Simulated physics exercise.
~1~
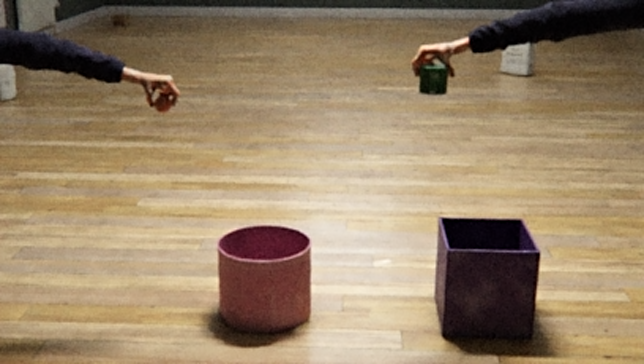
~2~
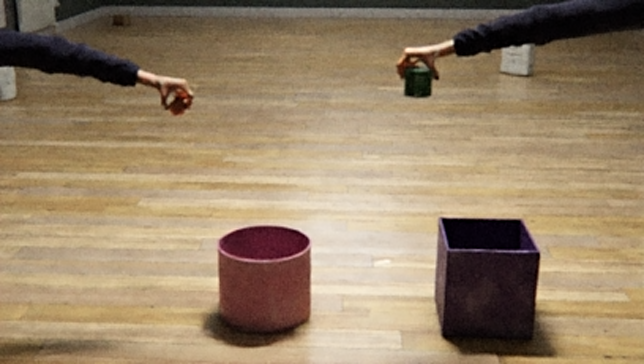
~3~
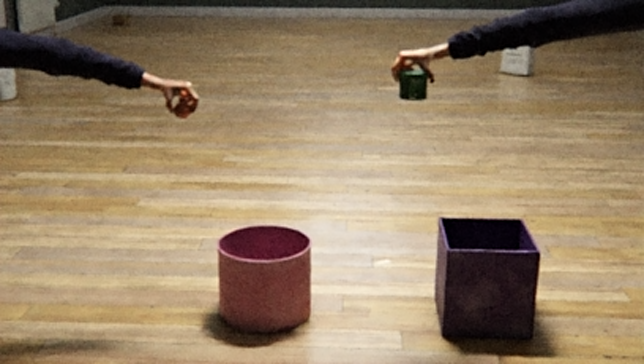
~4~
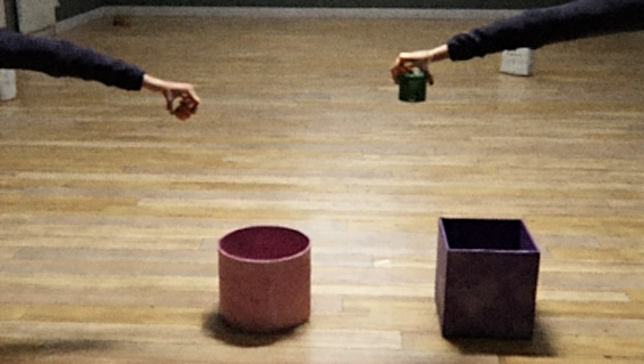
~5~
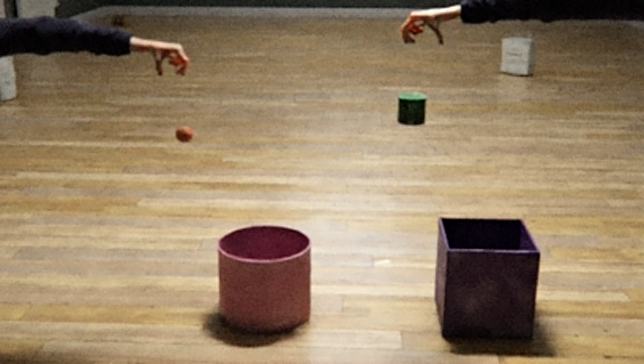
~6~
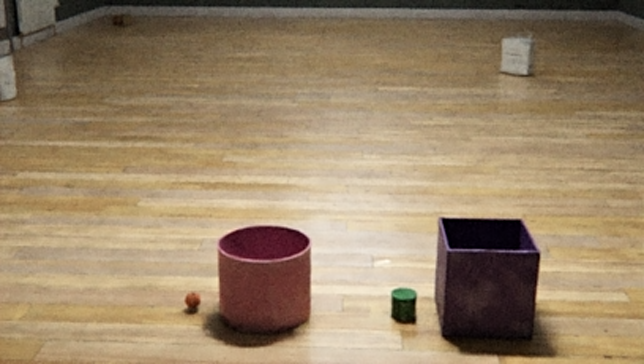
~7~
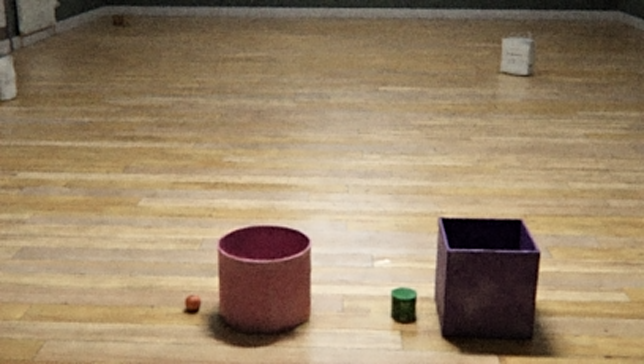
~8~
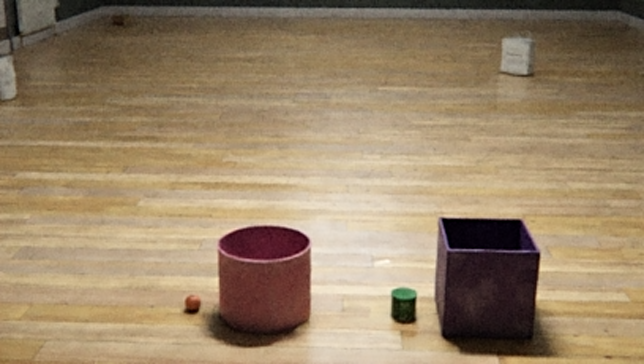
On a wooden floor, two hands drop a tomato and green tin, both missing open containers.
